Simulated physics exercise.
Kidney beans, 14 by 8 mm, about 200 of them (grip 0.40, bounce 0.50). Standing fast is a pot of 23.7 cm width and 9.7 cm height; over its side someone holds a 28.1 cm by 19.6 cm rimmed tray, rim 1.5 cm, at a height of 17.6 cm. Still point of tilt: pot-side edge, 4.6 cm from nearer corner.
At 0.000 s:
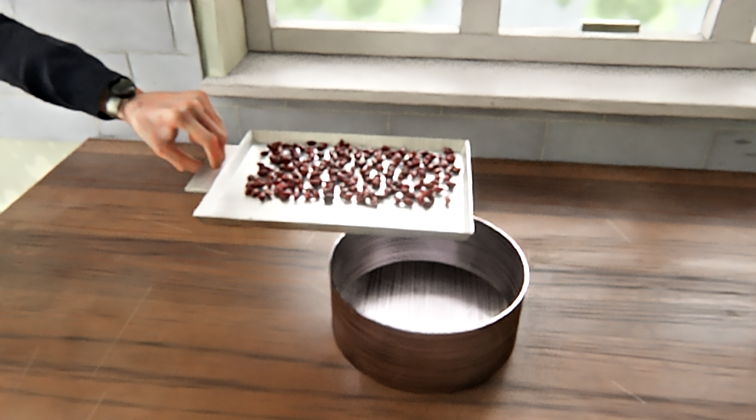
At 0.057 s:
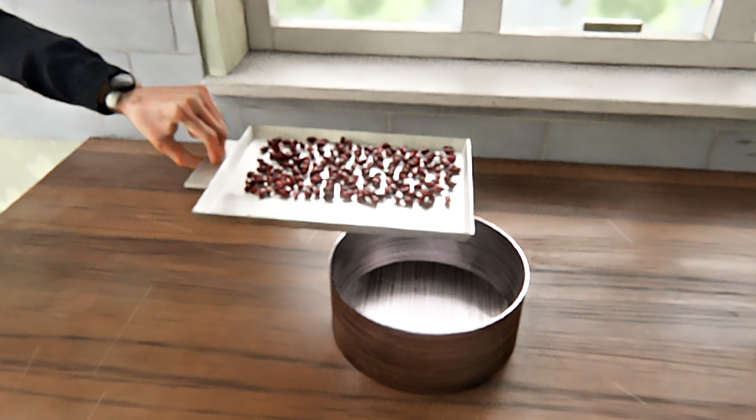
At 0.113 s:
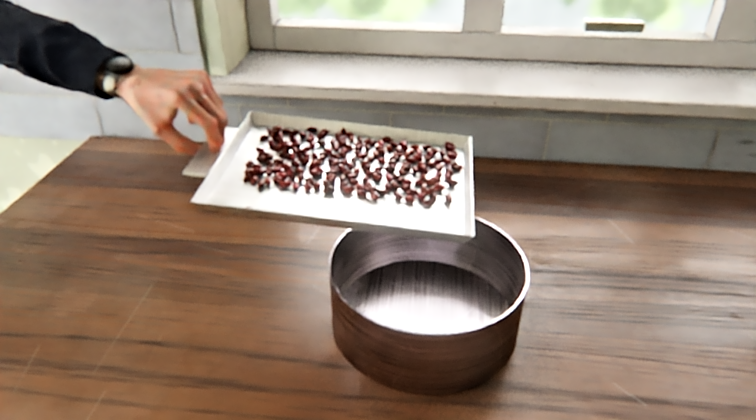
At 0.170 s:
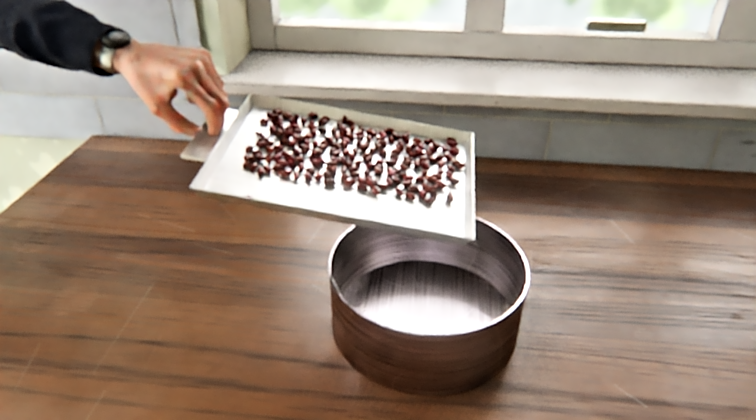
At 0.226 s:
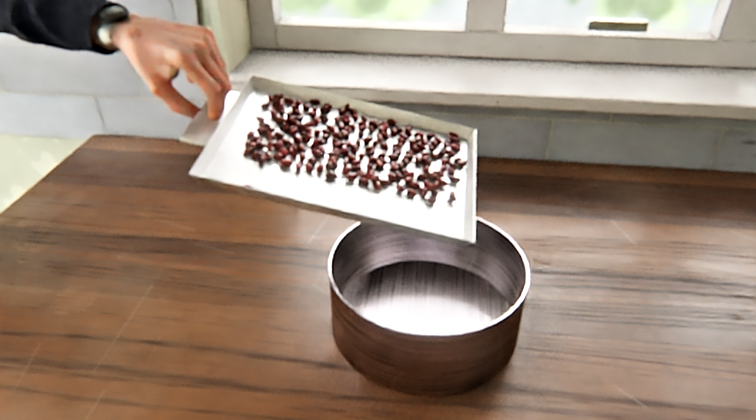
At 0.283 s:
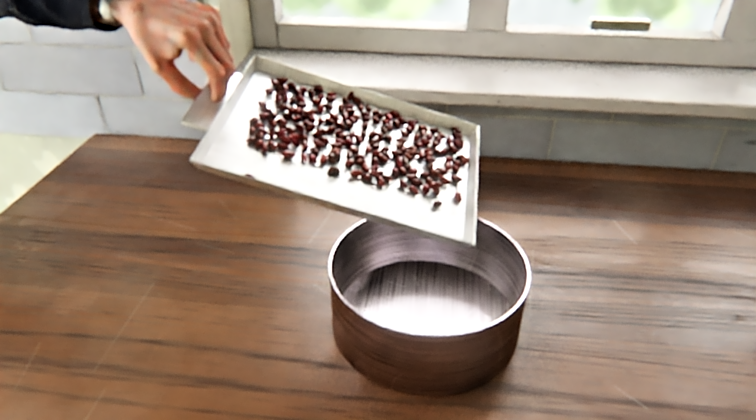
On a wooden table by a window, a hand holds a white rimmed tray of dark red beans beside a round, dark pot, then raises the tray's left side, slanting it down to the right while the pot stays still.
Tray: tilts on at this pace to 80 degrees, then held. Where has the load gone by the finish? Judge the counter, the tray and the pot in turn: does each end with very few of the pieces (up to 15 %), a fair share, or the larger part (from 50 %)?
Counter: A fair share. Tray: Very few. Pot: The larger part.
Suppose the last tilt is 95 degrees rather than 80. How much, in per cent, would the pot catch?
Estimate: Roughly 70 percent.
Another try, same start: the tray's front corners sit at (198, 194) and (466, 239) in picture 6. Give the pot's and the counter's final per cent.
That works out as pot 95 and counter 5.
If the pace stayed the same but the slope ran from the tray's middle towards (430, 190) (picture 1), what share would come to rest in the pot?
I'd say close to 55 %.
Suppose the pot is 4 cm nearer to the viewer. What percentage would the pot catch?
Near 90 per cent in that case.
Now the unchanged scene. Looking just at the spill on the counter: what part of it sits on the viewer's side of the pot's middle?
Some 90 per cent.
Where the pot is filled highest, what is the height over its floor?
Measured height: Approx. 2.0 cm.
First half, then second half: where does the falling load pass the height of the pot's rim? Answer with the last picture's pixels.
I'd mark about (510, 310) for the first half and about (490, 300) for the second.
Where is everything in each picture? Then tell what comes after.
The first picture shows tray tilt 0 degrees, front corners at (202, 212) and (466, 228); middle of the pieces at (353, 169); pot at (427, 261).
The second picture shows tray tilt 1 degrees, front corners at (201, 208) and (466, 229); middle of the pieces at (353, 167).
The third picture shows tray tilt 5 degrees, front corners at (200, 198) and (467, 231), lowest corner right front; middle of the pieces at (354, 160).
The fourth picture shows tray tilt 9 degrees, front corners at (199, 185) and (467, 234), lowest corner right front; middle of the pieces at (355, 151).
The fifth picture shows tray tilt 14 degrees, front corners at (198, 171) and (468, 236), lowest corner right front; middle of the pieces at (354, 148).
The sixth picture shows tray tilt 19 degrees, front corners at (199, 158) and (468, 238), lowest corner right front; middle of the pieces at (359, 140); pot at (428, 262). The tray's pace is about 85 degrees a second.
After 0.63 s, tilt 49 degrees; the tray holds 100 %, the pot 0 %.
Then, at 0.86 s, tilt 68 degrees; the tray holds 35 %, the pot 20 %.
Then, at 1.21 s, tilt 80 degrees; the tray holds 0 %, the pot 70 %.
By 2.4 s all is still; counter 30 %, tray 0 %, pot 70 %.
